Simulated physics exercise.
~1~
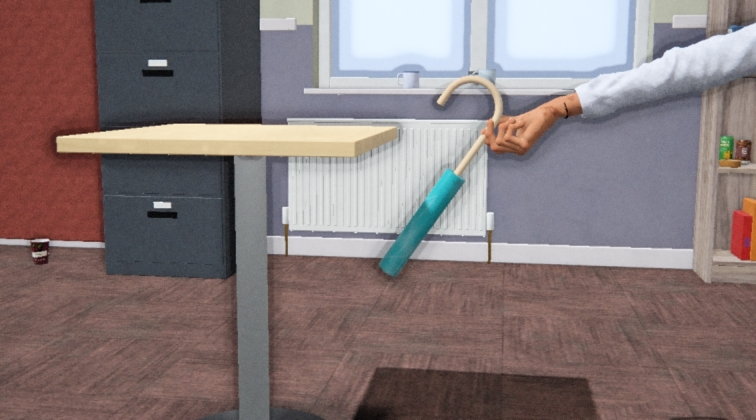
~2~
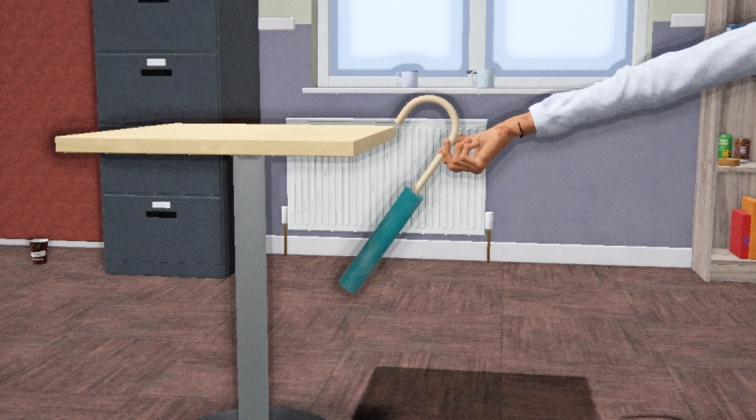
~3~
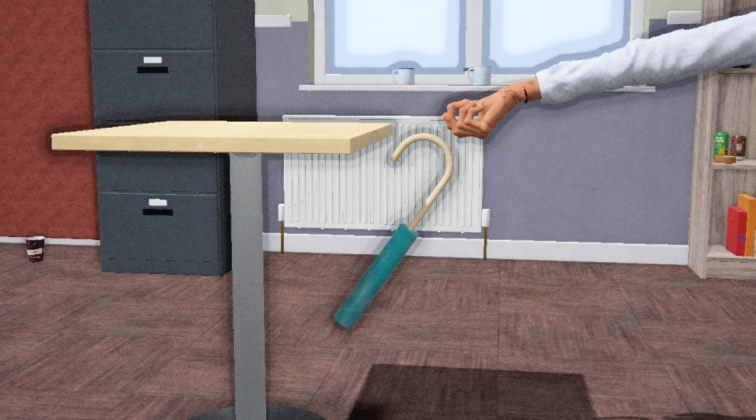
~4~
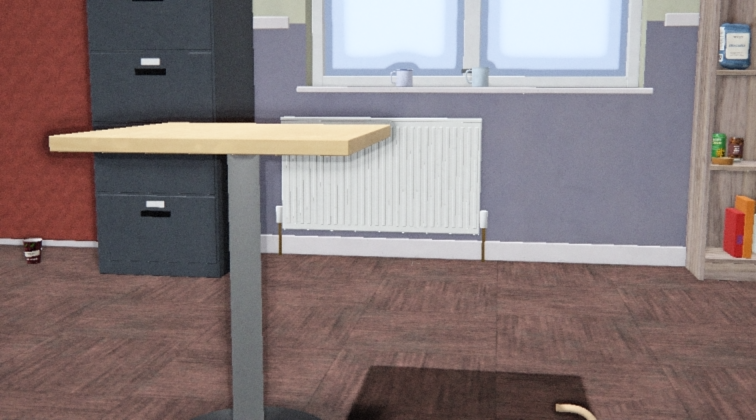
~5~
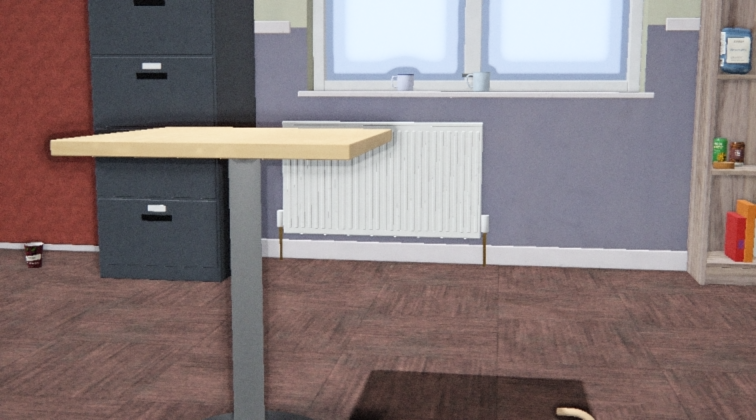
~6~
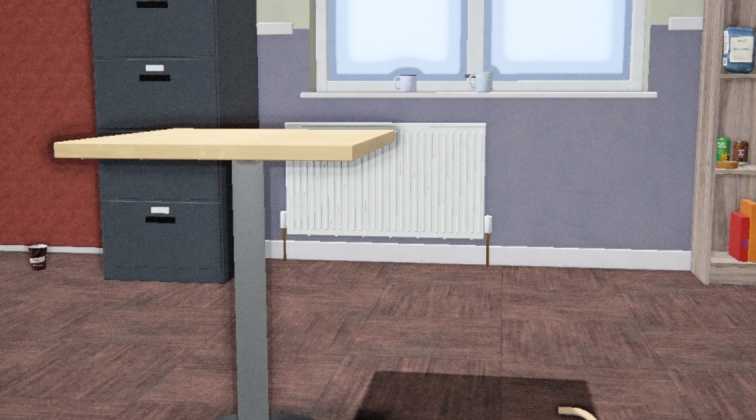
A turquoise umbrella with a hooked handle was carried left by a hand to the edge of a table and released, but it failed to catch, dropped past the edge, and ended up on the floor with its curved handle just showing.
